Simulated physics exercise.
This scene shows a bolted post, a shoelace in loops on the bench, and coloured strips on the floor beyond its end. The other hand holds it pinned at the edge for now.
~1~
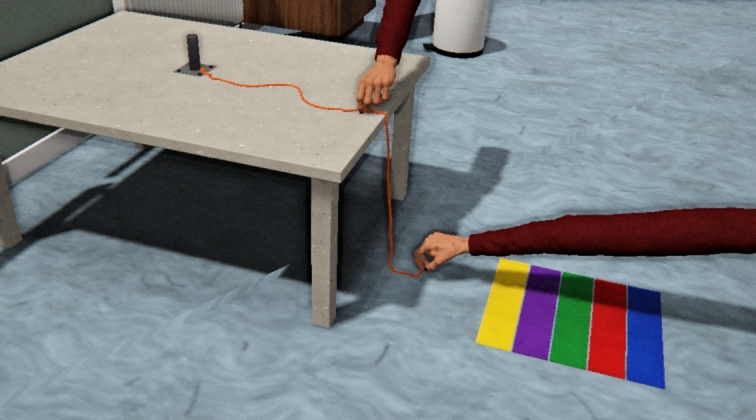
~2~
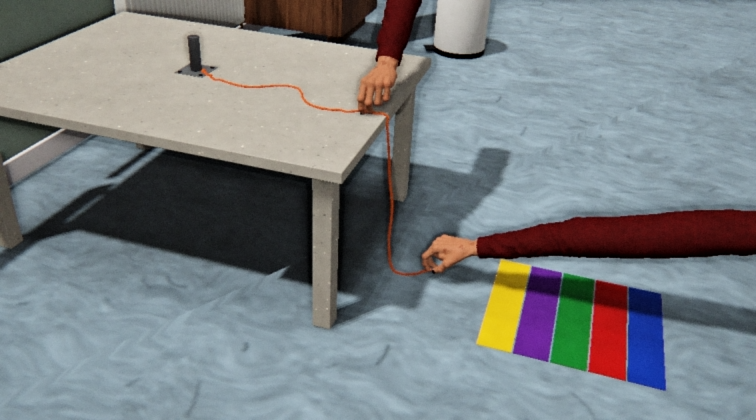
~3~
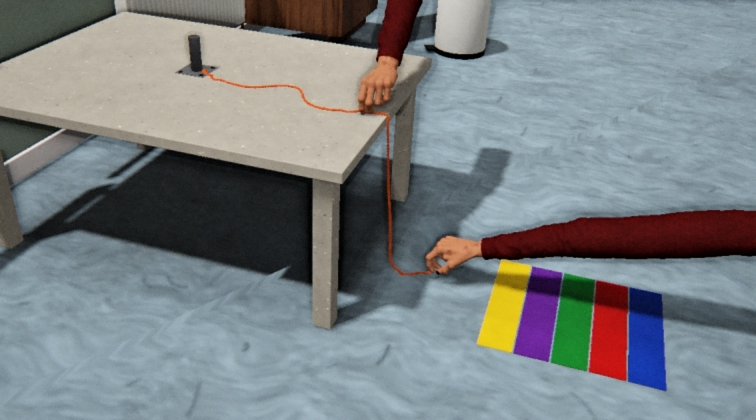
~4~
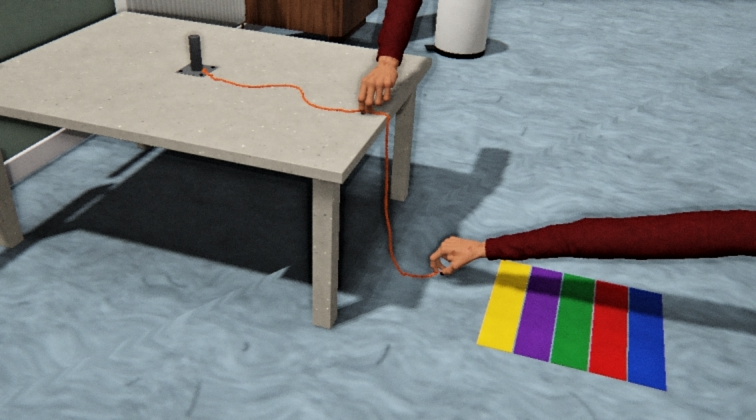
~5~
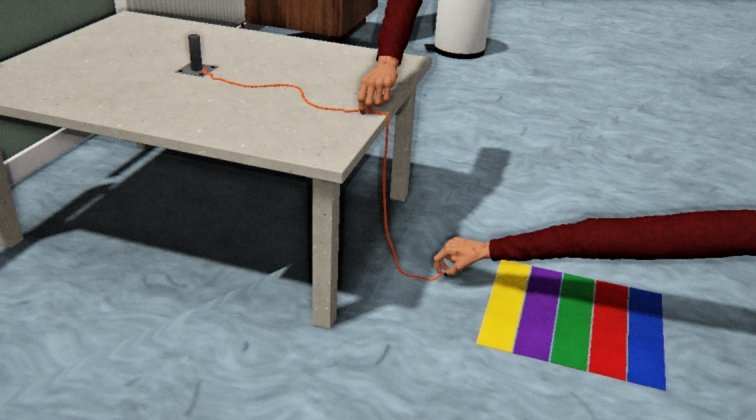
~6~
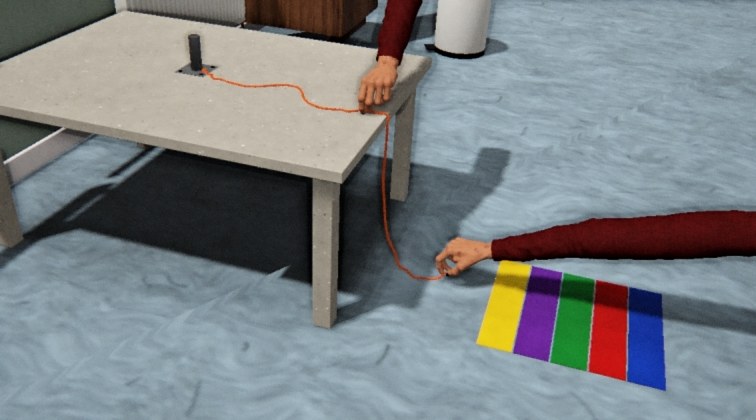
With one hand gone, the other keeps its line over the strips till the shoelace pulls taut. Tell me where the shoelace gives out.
It gives out over the green strip.
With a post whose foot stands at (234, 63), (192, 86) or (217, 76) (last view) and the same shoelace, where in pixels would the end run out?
Try 1 about (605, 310), try 2 about (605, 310), try 3 about (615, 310).
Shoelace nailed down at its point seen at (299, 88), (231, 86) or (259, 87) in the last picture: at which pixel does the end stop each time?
The places are (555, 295), (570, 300) and (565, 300).
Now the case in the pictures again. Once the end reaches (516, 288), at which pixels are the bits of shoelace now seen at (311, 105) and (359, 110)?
They end up at (345, 105) and at (388, 123).
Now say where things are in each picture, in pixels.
The first picture shows end (424, 267); yellow (497, 330); purple (533, 338); green (570, 347); red (607, 356); blue (646, 365).
The second picture shows end (431, 270); shoelace through (219, 80) (285, 86) (322, 109) (387, 127) (392, 199) (390, 259).
The third picture shows end (436, 271).
The fourth picture shows end (439, 271); shoelace through (219, 79) (285, 86) (323, 108) (388, 127) (386, 198) (393, 259).
The fifth picture shows end (443, 272).
The sixth picture shows end (445, 272); shoelace through (219, 79) (285, 85) (323, 108) (387, 126) (384, 197) (397, 258).
Early on, end near (516, 288); over yellow.
Midway, end near (554, 297); over purple.
At the end of the slack, end near (578, 302); over green. It gets as far as the green strip.
